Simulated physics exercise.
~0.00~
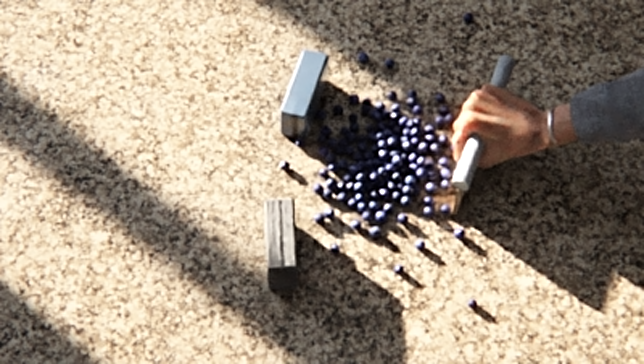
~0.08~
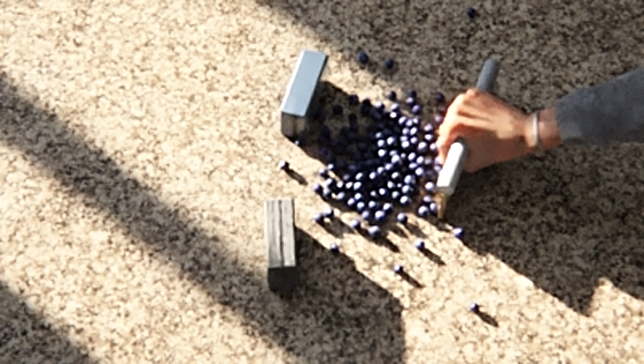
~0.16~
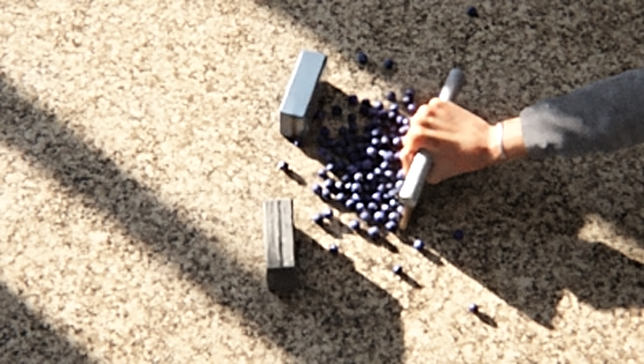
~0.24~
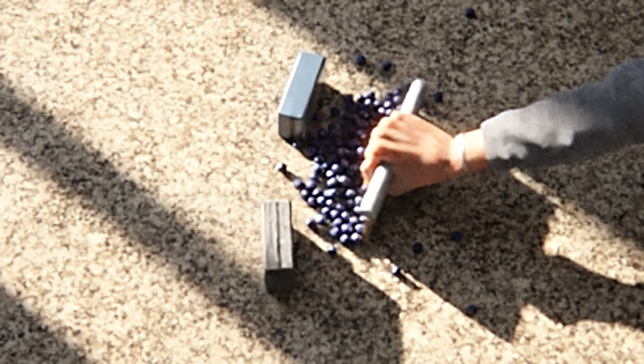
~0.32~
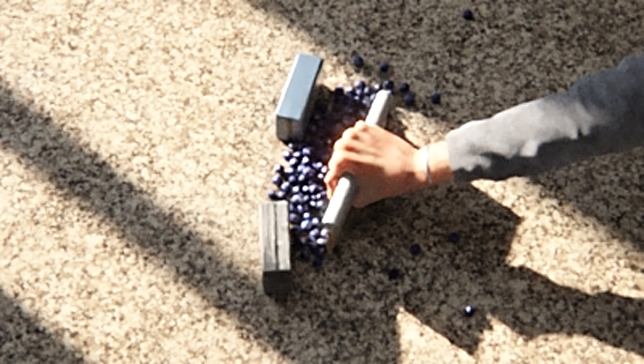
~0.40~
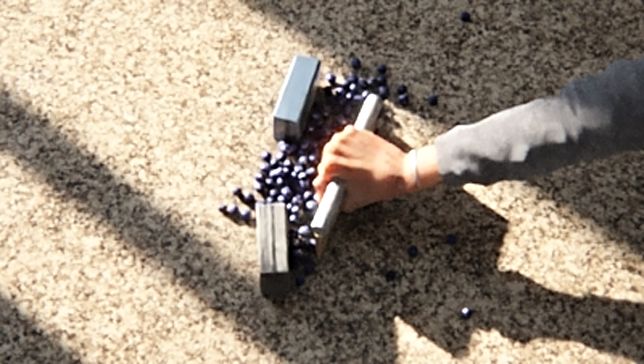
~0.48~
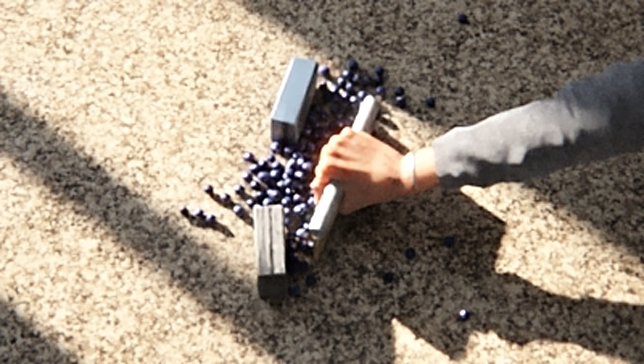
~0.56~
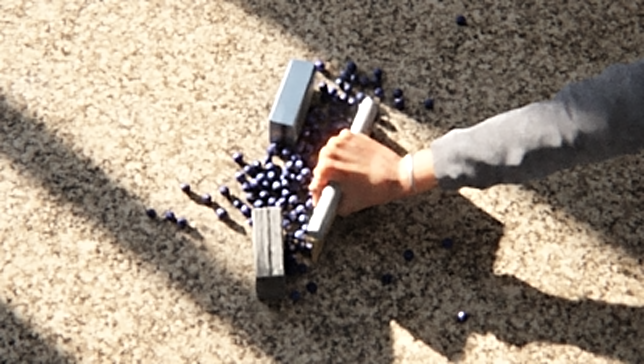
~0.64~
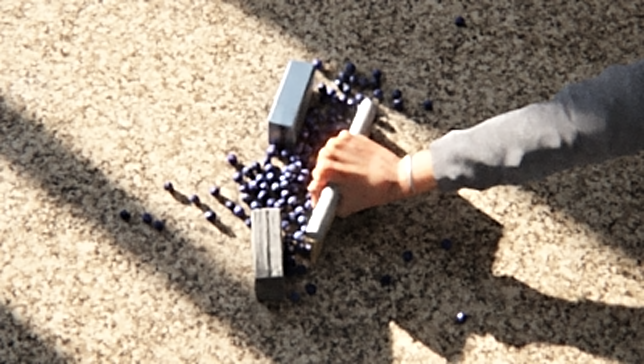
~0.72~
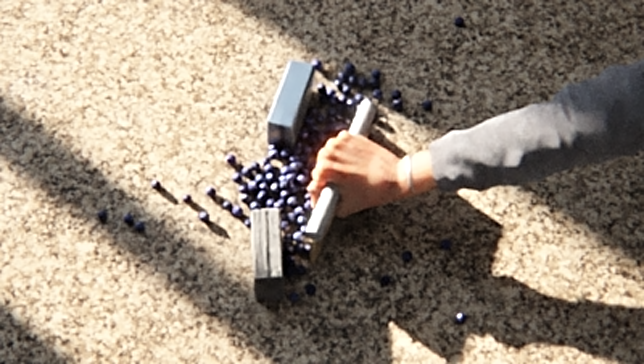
On a speckled, sunlit surface, a hand pushes a flat scraper leftward into a pile of dark blueberries, crowding them against two separated blocks, then stops as some roll out through the gap and scatter to the left while most stay held between scraper and blocks.
